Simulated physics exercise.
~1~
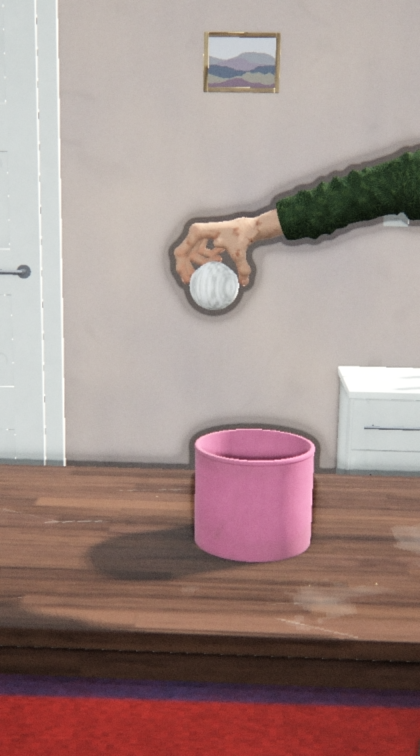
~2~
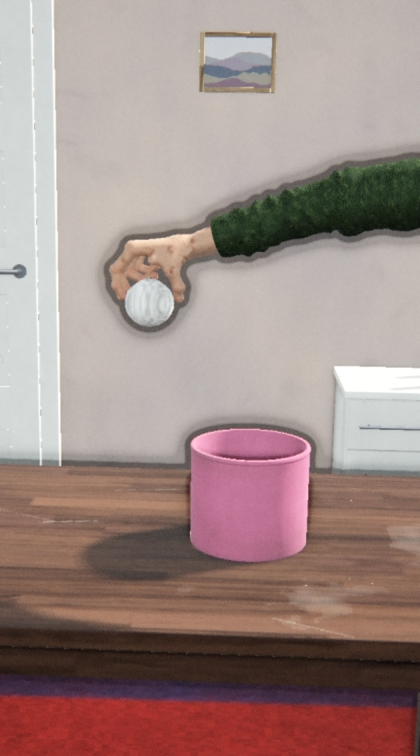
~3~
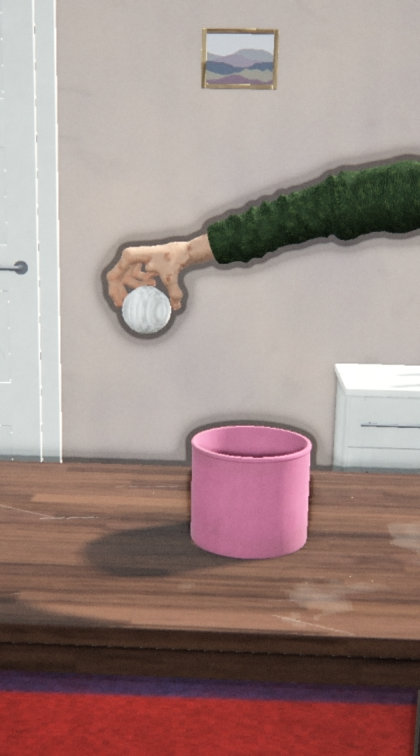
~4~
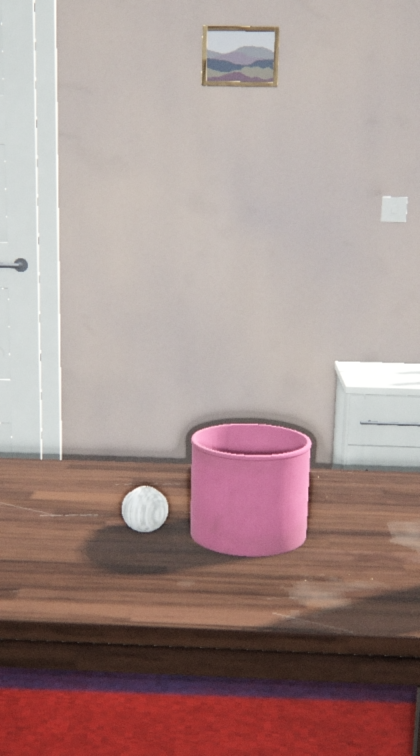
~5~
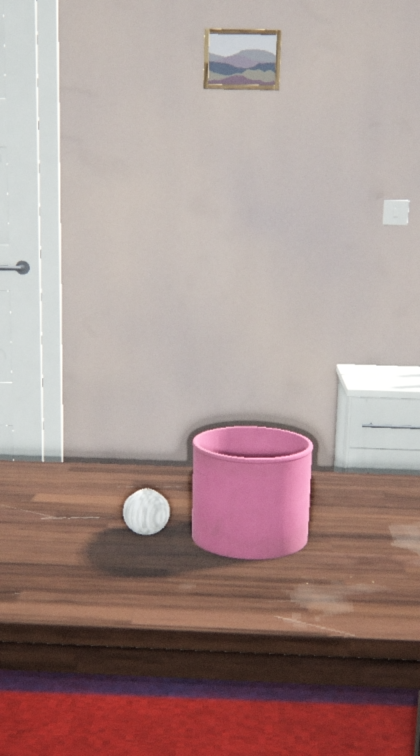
On a wooden table, a round white object dropped by a hand lands left of the pink container.
